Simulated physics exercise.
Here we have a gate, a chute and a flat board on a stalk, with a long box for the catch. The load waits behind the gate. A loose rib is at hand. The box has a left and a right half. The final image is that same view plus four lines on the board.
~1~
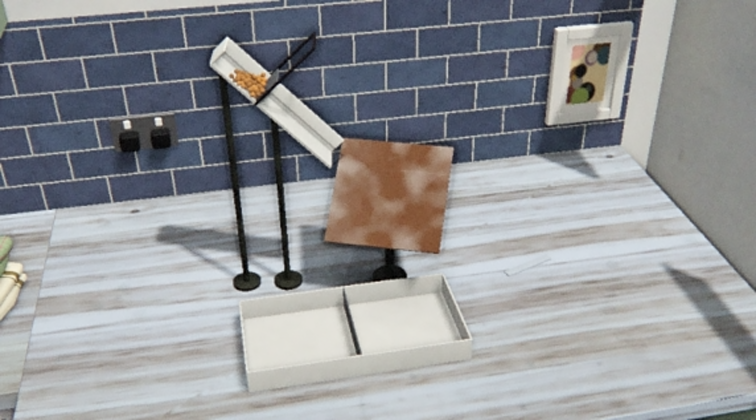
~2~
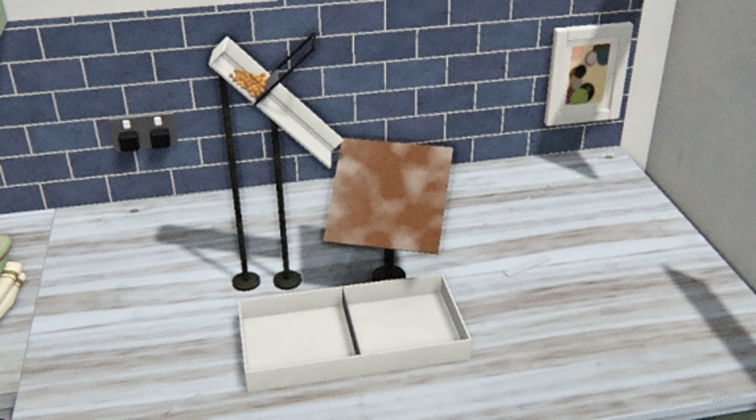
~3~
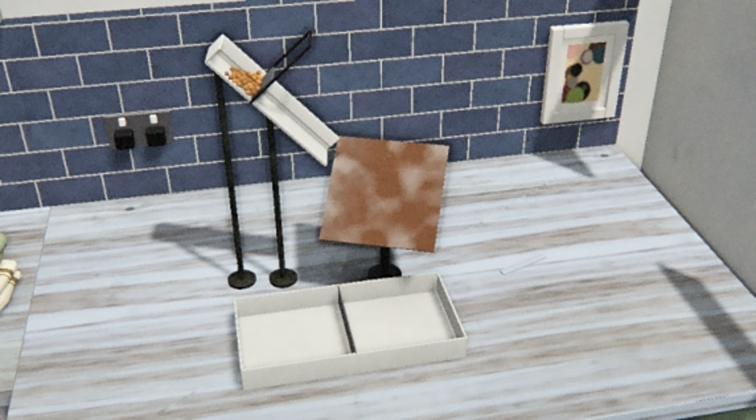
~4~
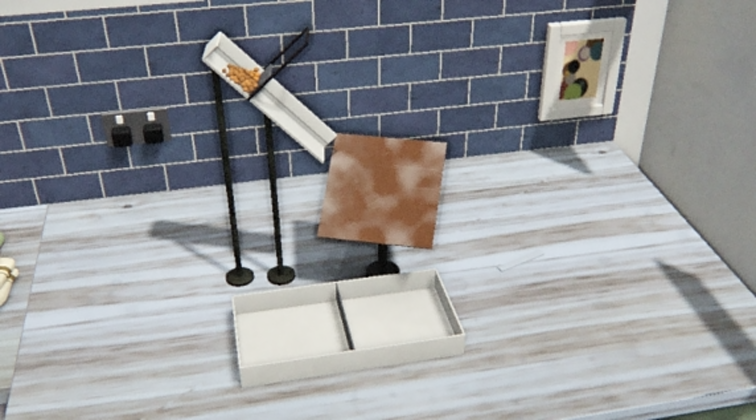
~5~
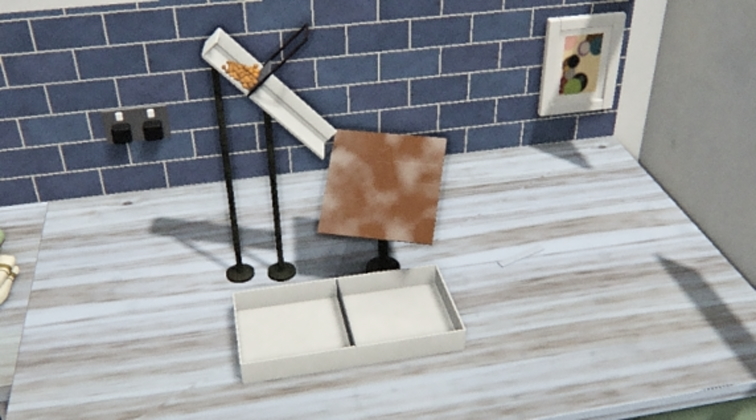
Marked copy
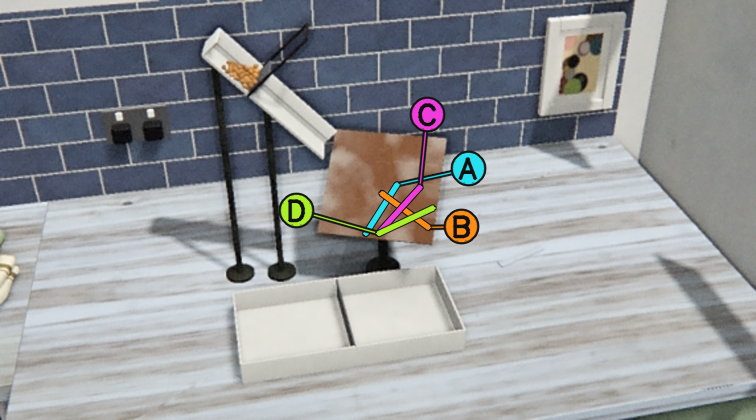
Nothing moves apart from a slight drift of the view; small orange-brown pieces sit behind a dark gate in a sloping white chute, beside a tilted brown-and-white board and a two-part white box on a striped wooden counter.
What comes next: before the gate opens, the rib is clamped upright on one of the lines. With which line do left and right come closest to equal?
Line A does it best.
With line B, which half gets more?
The right half.
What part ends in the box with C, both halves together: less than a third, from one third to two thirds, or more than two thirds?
It is more than two thirds.
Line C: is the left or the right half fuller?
Right.
On the marked copy, line A from (396, 184) to (365, 233); line B from (381, 193) to (428, 227); line C from (420, 187) to (380, 230); line D from (433, 208) to (378, 233).
Choosing A, of what is caught, roughly half in the left half, roughly half in the right.
Choosing B, of what is caught, about a tenth in the left half, almost all in the right.
Choosing C, of what is caught, about a tenth in the left half, almost all in the right.
Choosing D, of what is caught, about a tenth in the left half, the larger part in the right.
